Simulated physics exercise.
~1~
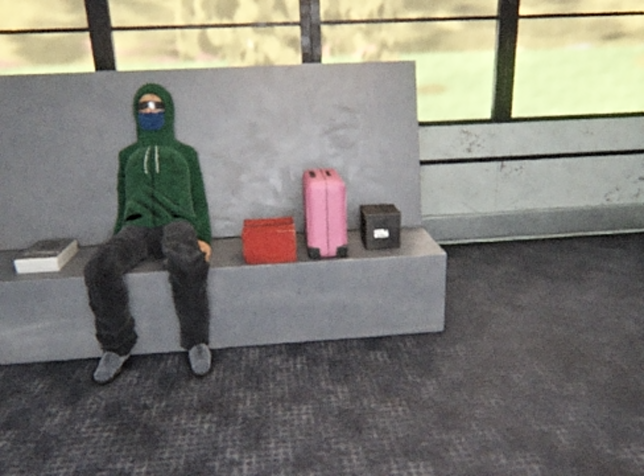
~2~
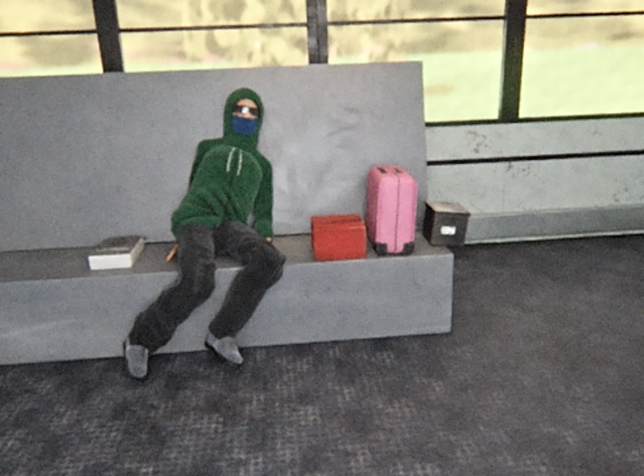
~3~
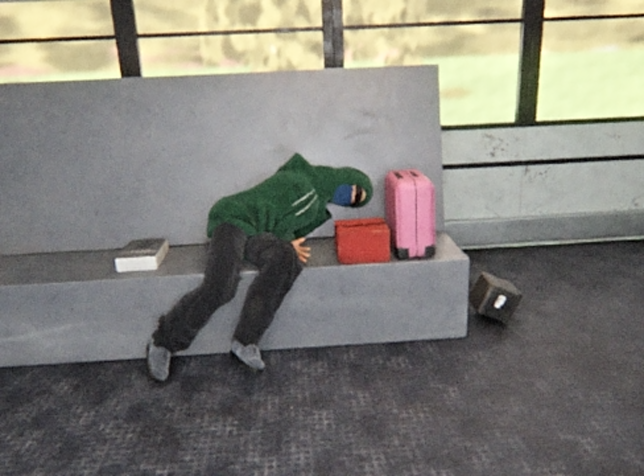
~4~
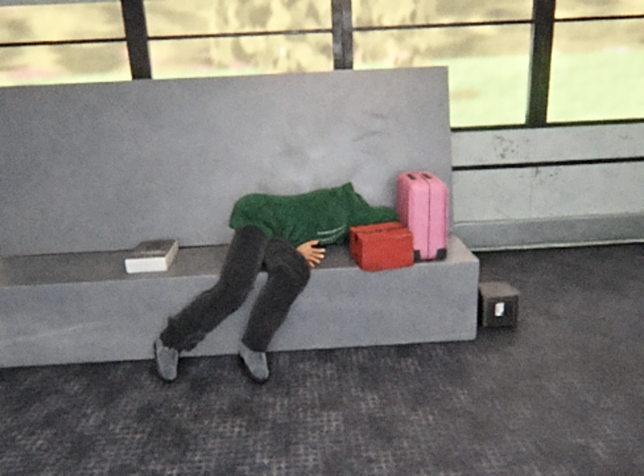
At first, a figure in a green hoodie sits slumped on a grey bench, with a grey folder on the left and a red carton, an upright pink case and a black tub on the right. The figure and the loose things slide to the right along the seat, and the tub reaches the bench end. The tub then tumbles over the edge while the figure topples sideways toward the carton. Finally, the tub rests on the floor beside the bench, and the figure lies slumped behind the carton, hips still on the seat. The folder, carton and case stay on the bench.
